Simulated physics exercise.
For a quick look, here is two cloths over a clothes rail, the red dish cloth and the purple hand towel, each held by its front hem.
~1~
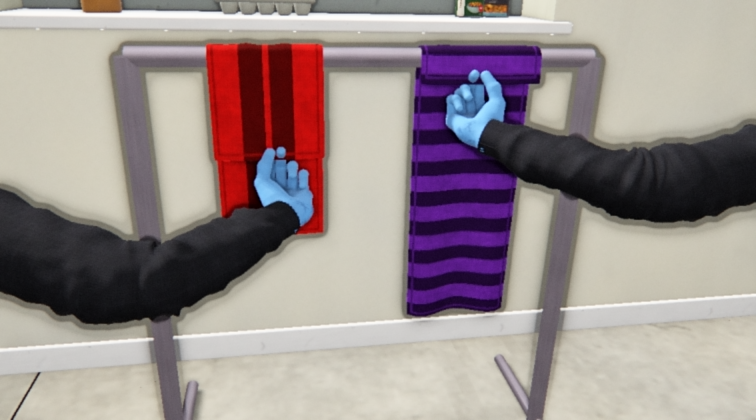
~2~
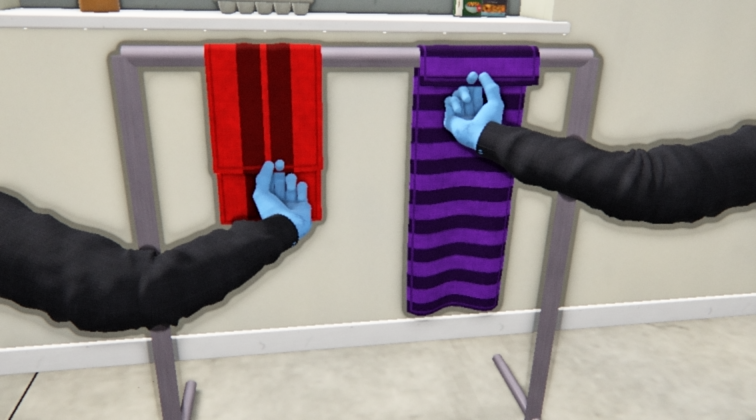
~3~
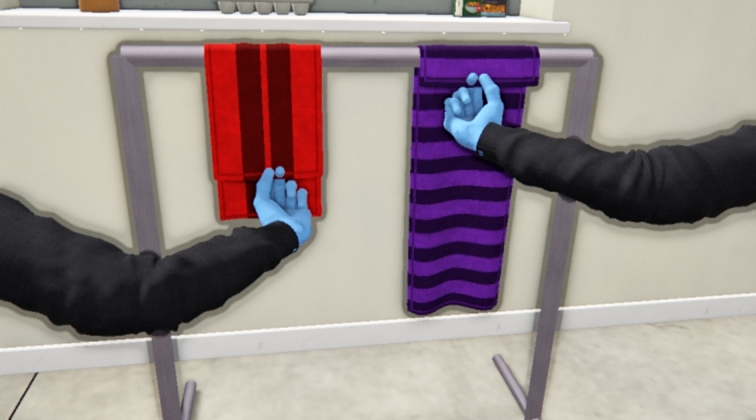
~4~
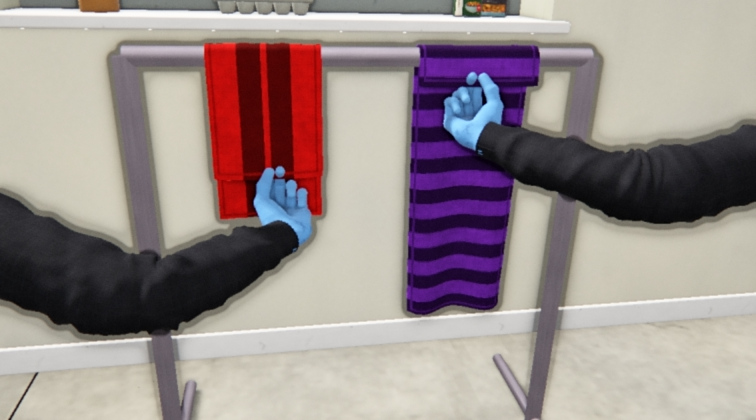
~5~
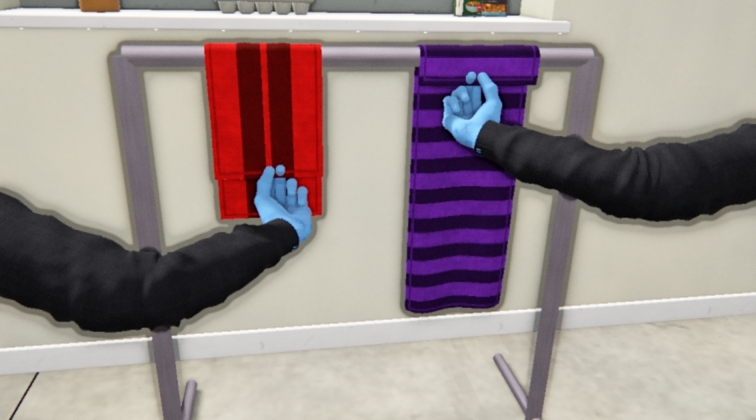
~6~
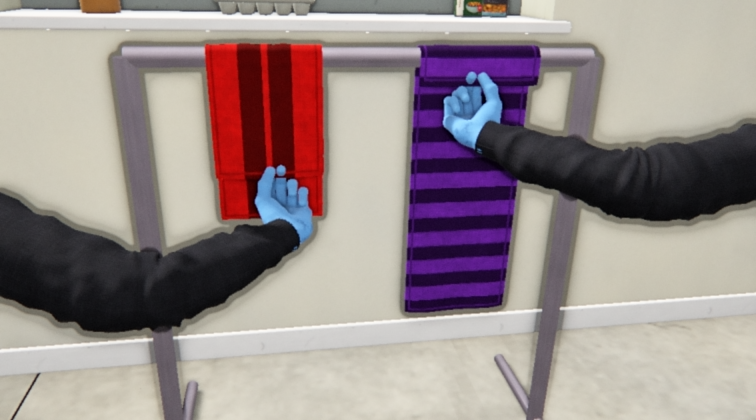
Red striped cloth shifting slightly on a rail under a blue-gloved hand, while another hand holds a purple striped cloth, its length rippling faintly.
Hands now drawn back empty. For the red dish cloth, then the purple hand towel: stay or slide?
As I see it, just watch the red dish cloth sit there. Just watch the purple hand towel drop down.
Then, 0.50 s on from there, dish cloth as it was left; hand towel in a heap on the floor near (444, 405).
Then, 0.88 s on from there, dish cloth as it was left; hand towel in a heap on the floor.
In the end, dish cloth as it was left; hand towel in a heap on the floor. The red dish cloth keeps its place and the purple hand towel slides off.
